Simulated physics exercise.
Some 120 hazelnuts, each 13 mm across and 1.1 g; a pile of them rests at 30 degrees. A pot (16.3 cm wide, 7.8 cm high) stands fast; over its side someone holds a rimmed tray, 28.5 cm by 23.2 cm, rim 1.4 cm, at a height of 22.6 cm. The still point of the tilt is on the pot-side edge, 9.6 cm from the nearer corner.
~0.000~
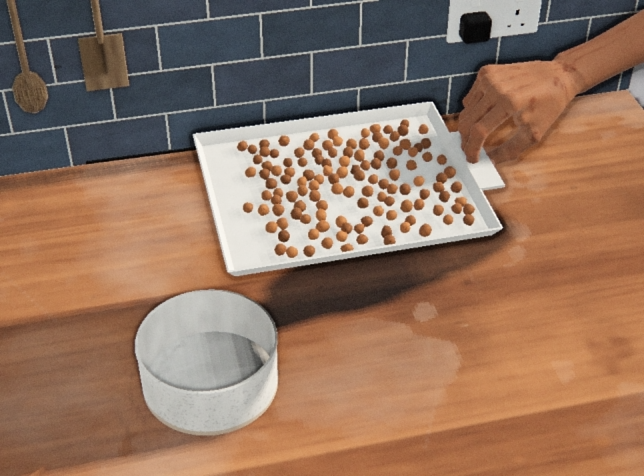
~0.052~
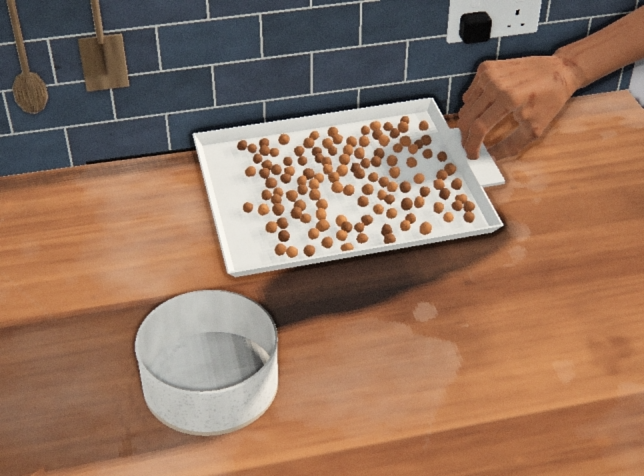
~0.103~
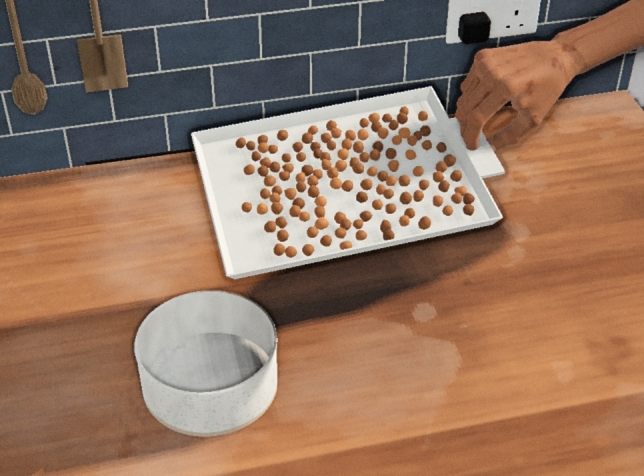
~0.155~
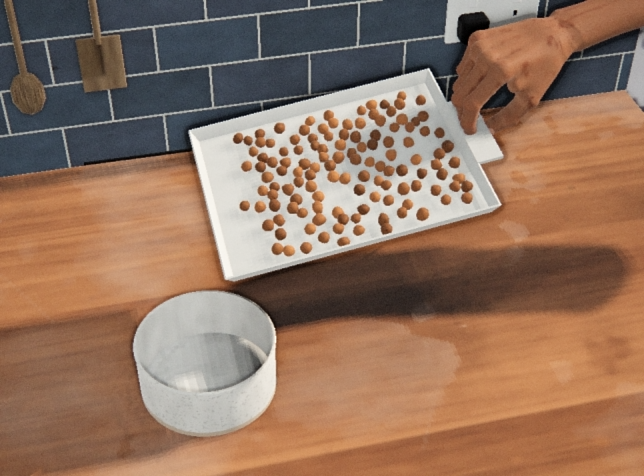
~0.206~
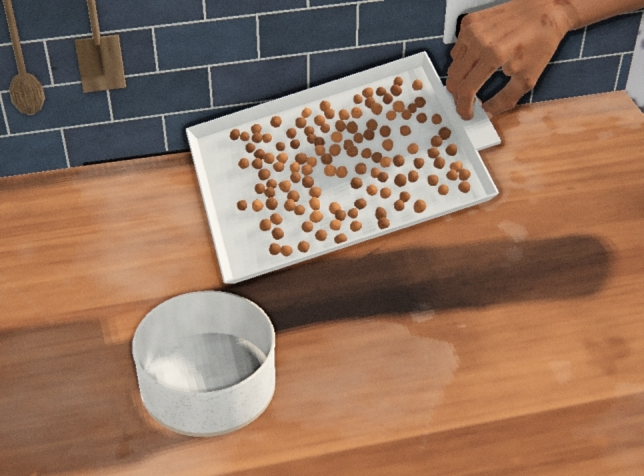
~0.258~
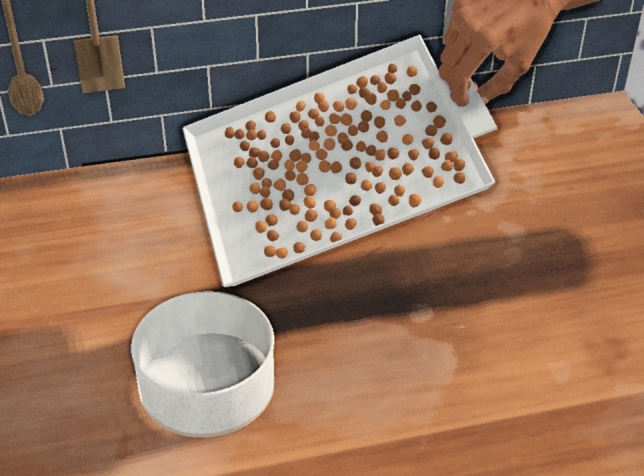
At the start, a hand holds the right end of a white rimmed tray scattered with round brown hazelnuts, above a wooden counter beside a pale round pot. The hand then raises that end, slowly at first and then faster, and the tray slants down toward the left while the nuts shift slightly leftward.
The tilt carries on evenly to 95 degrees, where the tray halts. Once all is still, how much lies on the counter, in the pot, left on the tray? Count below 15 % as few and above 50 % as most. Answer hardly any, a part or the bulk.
On the counter: A part; in the pot: The bulk; left on the tray: Hardly any.
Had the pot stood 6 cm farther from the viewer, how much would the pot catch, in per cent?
It would be near 15 per cent.
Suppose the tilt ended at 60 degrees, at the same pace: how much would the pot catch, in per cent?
It would be near 65 per cent.
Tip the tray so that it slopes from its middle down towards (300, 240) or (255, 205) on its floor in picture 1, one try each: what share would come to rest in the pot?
About 50 and 50 per cent.
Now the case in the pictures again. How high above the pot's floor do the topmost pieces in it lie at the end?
About 2.5 cm.
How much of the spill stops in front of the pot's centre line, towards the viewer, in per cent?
About 90 per cent.
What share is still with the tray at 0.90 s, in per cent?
About 10 per cent.
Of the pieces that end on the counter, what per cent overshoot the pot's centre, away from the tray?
Some 80 per cent.
After 0.64 s, tilt 56 degrees; the tray holds 75 %, the pot 0 %.
After 0.90 s, tilt 81 degrees; the tray holds 10 %, the pot 50 %.
After 1.26 s, tilt 95 degrees; the tray holds 0 %, the pot 70 %.
By 1.8 s all is still; counter 30 %, pot 70 %, tray 0 %.
